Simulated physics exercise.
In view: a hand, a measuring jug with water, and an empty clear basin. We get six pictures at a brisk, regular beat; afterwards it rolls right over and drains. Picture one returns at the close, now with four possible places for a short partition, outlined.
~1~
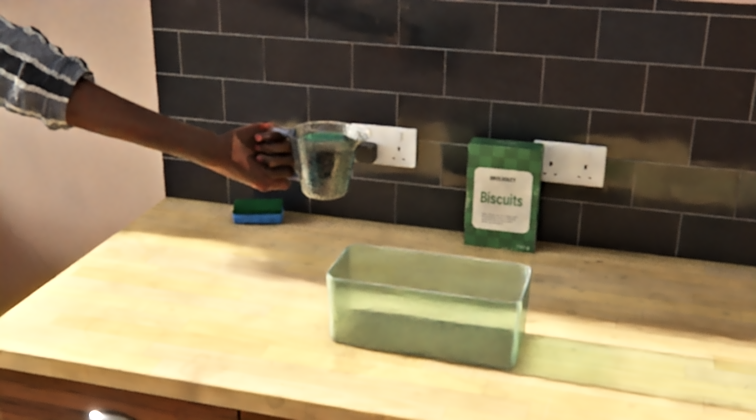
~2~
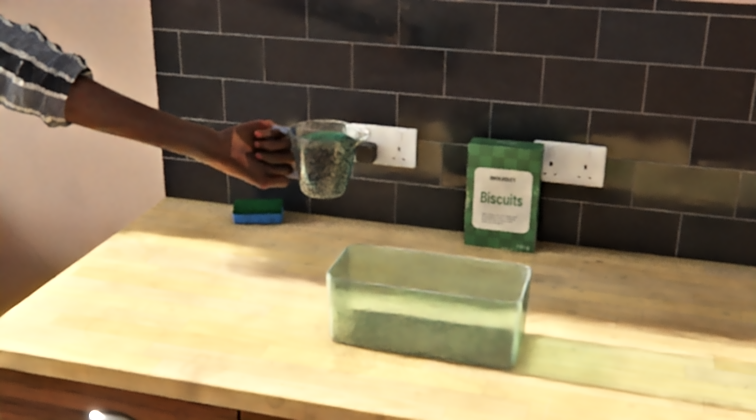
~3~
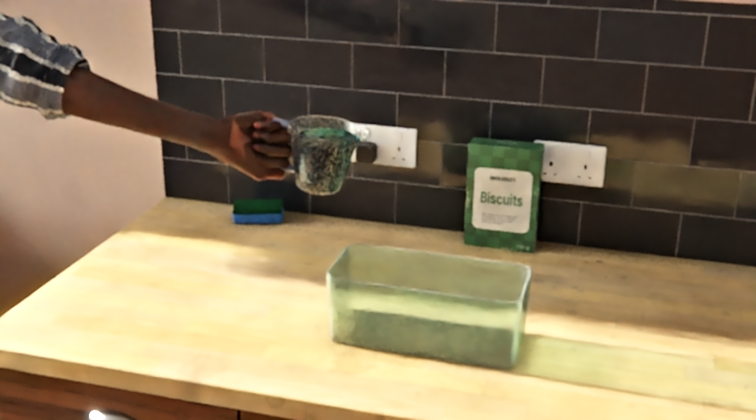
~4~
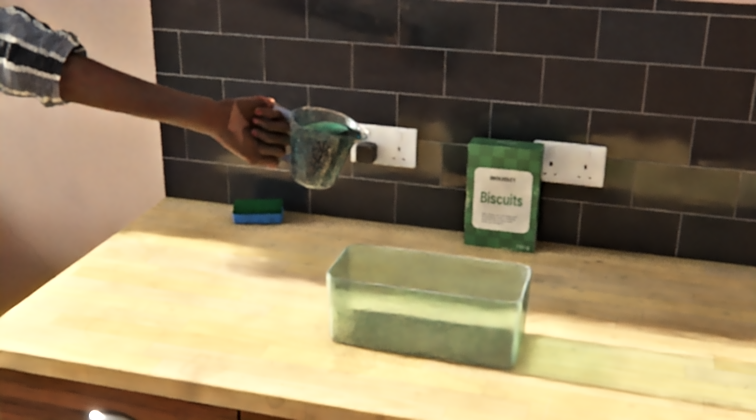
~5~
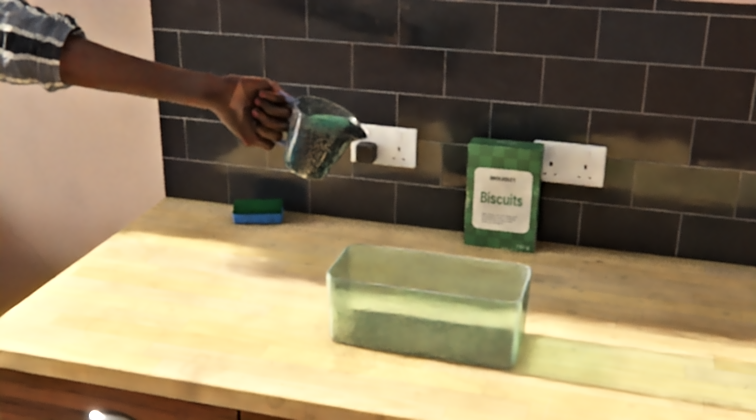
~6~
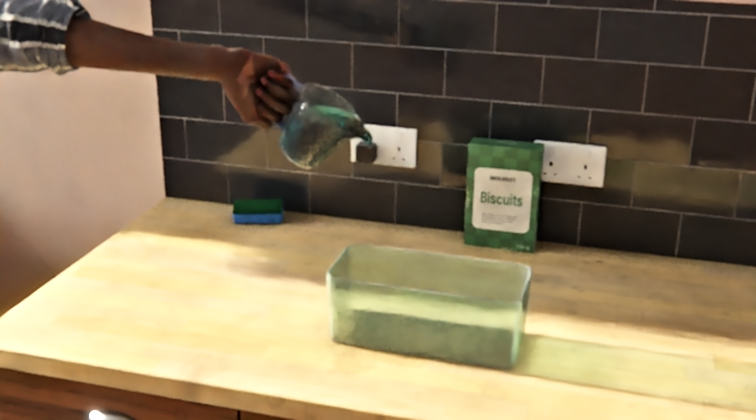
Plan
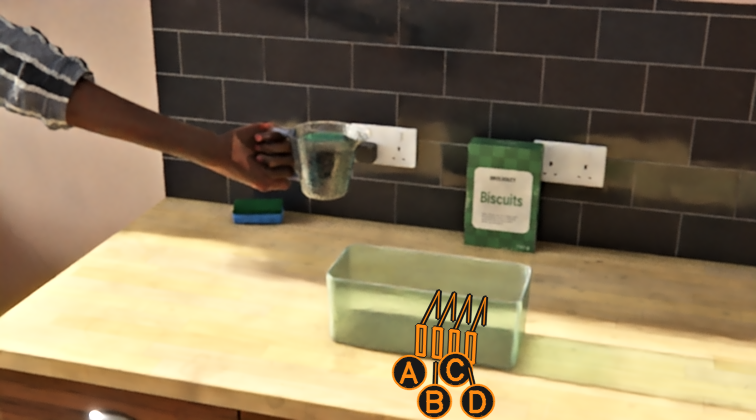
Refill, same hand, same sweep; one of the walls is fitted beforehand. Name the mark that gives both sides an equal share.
B is best.
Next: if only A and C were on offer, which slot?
That is slot A.
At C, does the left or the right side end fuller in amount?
The left side.
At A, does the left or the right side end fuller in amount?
The right side.
On the marked copy, A at (419, 360); B at (435, 362); C at (452, 365); D at (468, 367).
With A, about 19 % ends left of the wall and 73 % right of it; 8 % is lost outside.
With B, about 52 % ends left of the wall and 44 % right of it; 4 % is lost outside.
With C, about 84 % ends left of the wall and 4 % right of it; 12 % is lost outside.
With D, about 84 % ends left of the wall and 6 % right of it; 11 % is lost outside.
